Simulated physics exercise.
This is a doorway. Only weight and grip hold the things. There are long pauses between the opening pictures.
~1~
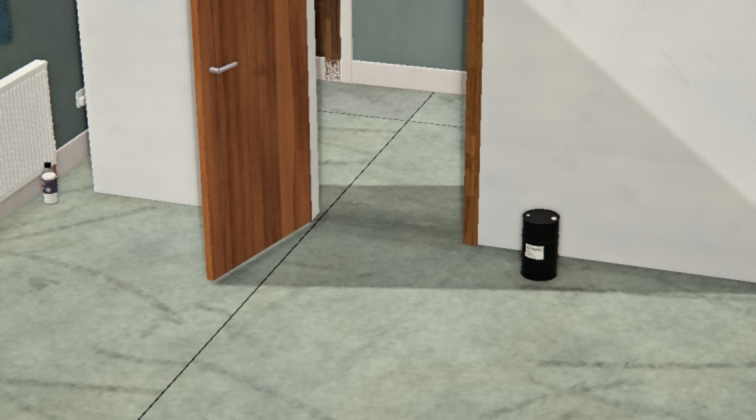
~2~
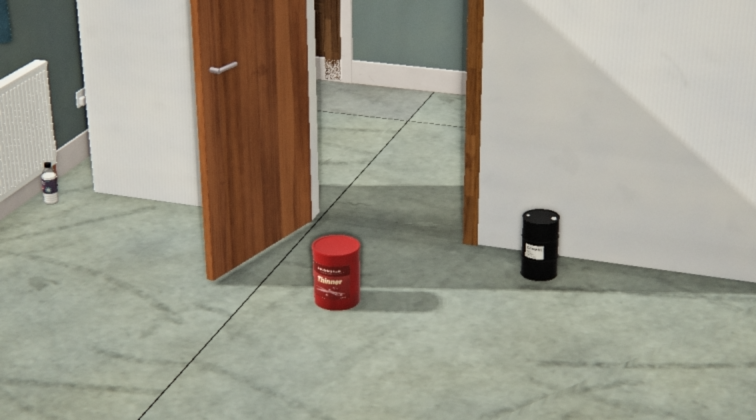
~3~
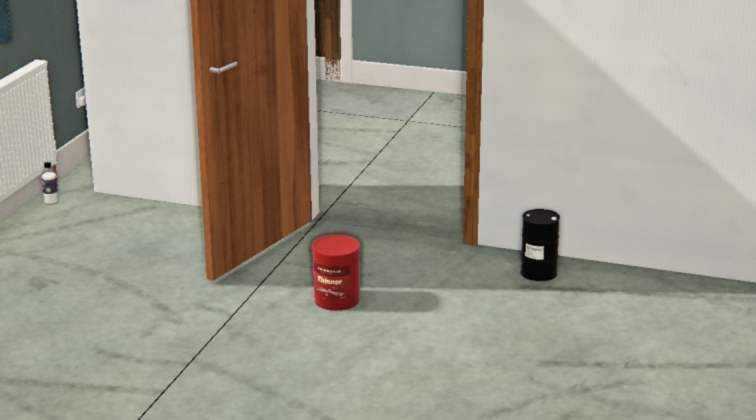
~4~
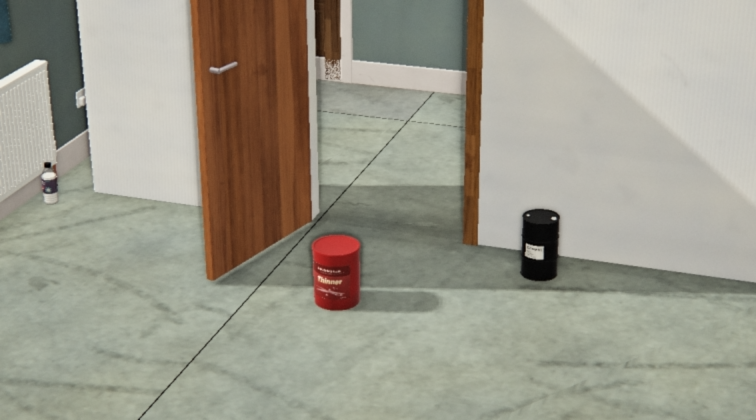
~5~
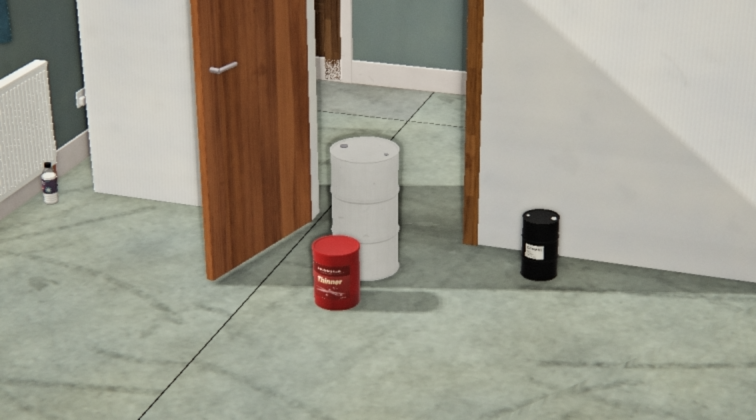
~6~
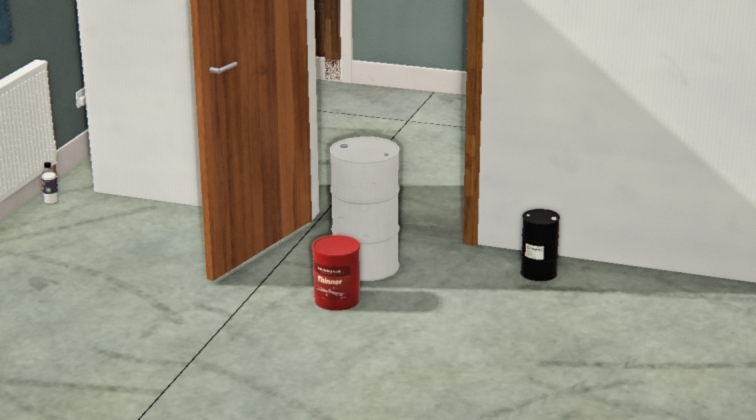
Red pail, then a taller white drum behind it, appearing in an open doorway beside a black canister, the door staying still.
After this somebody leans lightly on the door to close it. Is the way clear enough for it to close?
The door is blocked.
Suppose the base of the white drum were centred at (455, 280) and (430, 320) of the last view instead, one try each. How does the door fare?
First try: It shuts; second try: It shuts.
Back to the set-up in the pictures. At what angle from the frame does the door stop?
Some 60° open.
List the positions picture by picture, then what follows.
In the first frame, door wide open and still; black canister (540, 245).
In the second frame, door wide open and still; black canister (540, 245); red pail (337, 273).
In the third frame, door wide open and still; black canister (540, 245); red pail (337, 273).
In the fourth frame, door wide open and still; black canister (540, 245); red pail (337, 273).
In the fifth frame, door wide open and still; black canister (540, 245); red pail (337, 273).
In the sixth frame, door wide open and still; white drum (365, 209); black canister (540, 245).
Then, 0.40 s later than the last frame, door 93° open.
Then, 0.60 s later than the last frame, door 78° open.
Then, 0.80 s later than the last frame, door 65° open; red pail moved a little.
Then, 0.90 s later than the last frame, door 62° open; red pail moved a little.
When it is over, door 59° open; all 3 as before. End places, in pixels of the last picture, white drum near (366, 208).
